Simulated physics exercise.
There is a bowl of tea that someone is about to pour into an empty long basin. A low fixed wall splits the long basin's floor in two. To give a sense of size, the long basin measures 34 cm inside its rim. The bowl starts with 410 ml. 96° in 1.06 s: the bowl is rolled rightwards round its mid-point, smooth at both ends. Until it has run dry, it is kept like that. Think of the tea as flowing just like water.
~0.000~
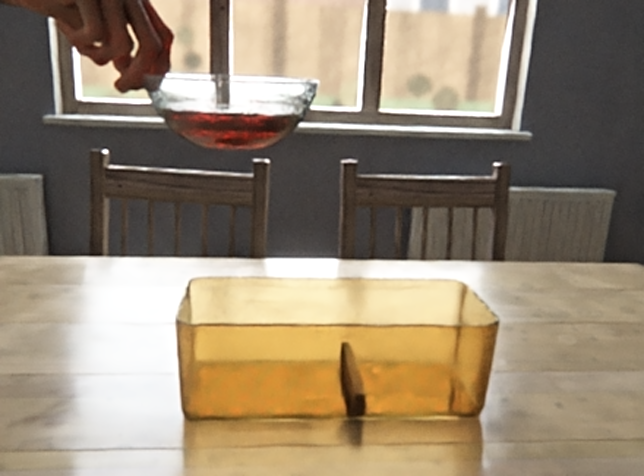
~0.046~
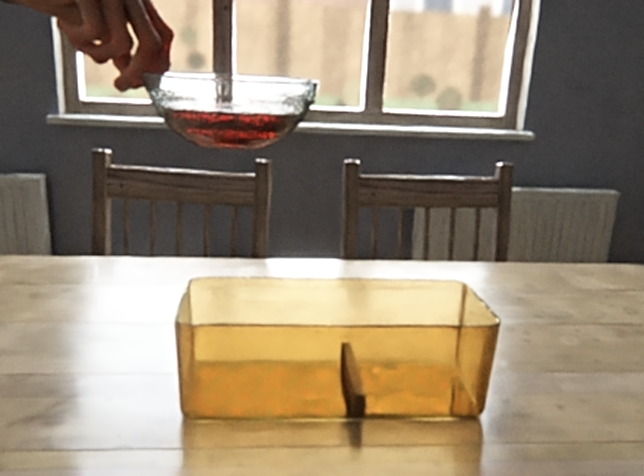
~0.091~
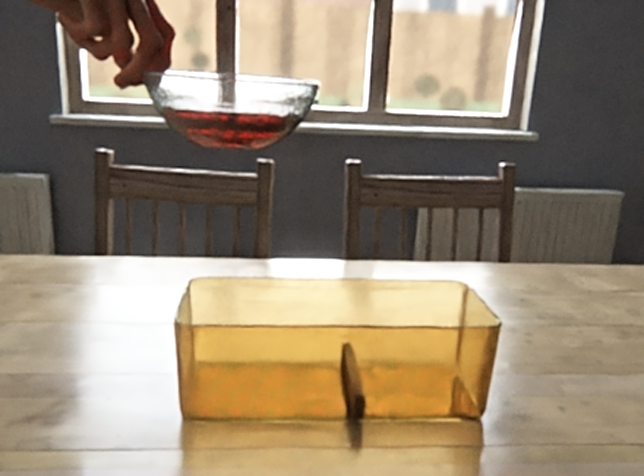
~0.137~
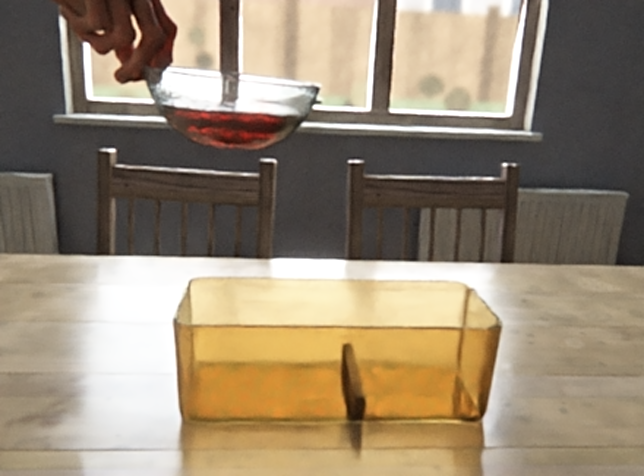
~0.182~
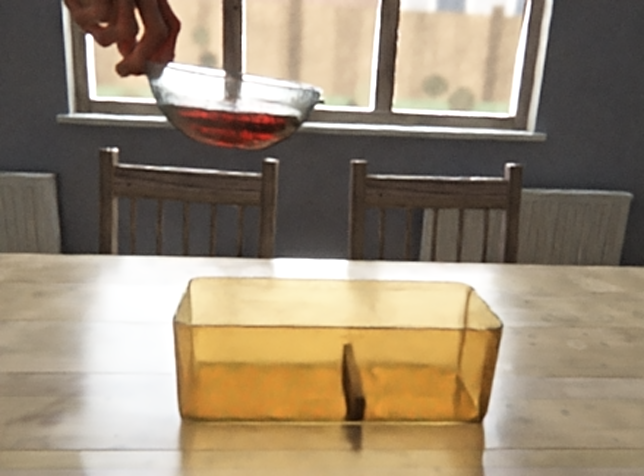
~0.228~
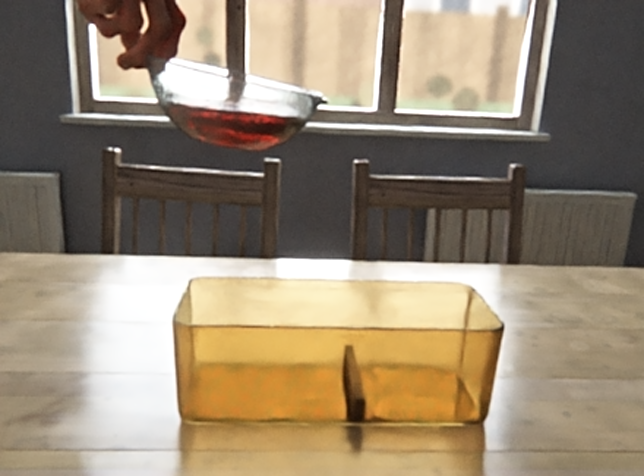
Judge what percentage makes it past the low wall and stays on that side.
Some 53 per cent makes it over and stays.
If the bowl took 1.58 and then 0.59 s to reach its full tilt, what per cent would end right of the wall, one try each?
65 in a hundred, followed by 50 in a hundred.
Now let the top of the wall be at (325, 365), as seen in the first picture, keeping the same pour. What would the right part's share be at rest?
In that case some 80 per cent.
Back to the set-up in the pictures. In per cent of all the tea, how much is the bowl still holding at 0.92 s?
Roughly 2 per cent.
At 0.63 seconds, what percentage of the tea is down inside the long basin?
Near 5 in a hundred.
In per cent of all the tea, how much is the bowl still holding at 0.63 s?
Close to 50 in a hundred.
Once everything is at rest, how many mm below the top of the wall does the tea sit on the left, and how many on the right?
About 20 mm on the left, about 16 mm on the right.
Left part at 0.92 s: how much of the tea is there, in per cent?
30 %.
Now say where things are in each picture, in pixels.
In the first picture, it leans 0°; its right rim is at (317, 83); the tea meets the walls at (161, 105) and (303, 111); the long basin's rim runs from (182, 300) to (482, 302); the wall's top is at (352, 366).
In the second picture, it leans 0°; its right rim is at (318, 83); the tea meets the walls at (160, 104) and (303, 111).
In the third picture, it leans 2°; its right rim is at (318, 85); the tea meets the walls at (161, 103) and (303, 111).
In the fourth picture, it leans 4°; its right rim is at (319, 88); the tea meets the walls at (162, 102) and (303, 112).
In the fifth picture, it leans 7°; its right rim is at (320, 92); the tea meets the walls at (163, 100) and (305, 112).
In the sixth picture, it leans 11°; its right rim is at (322, 97); the tea meets the walls at (166, 99) and (308, 113).
Then, 0.63 s in, the tilt is 62° and 49 per cent is still to pour, 4 is left of the wall and 1 right of it.
Then, 0.92 s in, the tilt is 92° and 2 per cent is still to pour, 31 is left of the wall and 51 right of it.
Then, 1.23 s in, the tilt is 96° and 0 per cent is still to pour, 45 is left of the wall and 53 right of it.
Then, 1.56 s in, the tilt is 96° and 0 per cent is still to pour, 45 is left of the wall and 53 right of it.
Finally, 45 per cent lies left of the wall, 53 right of it and 1 outside.
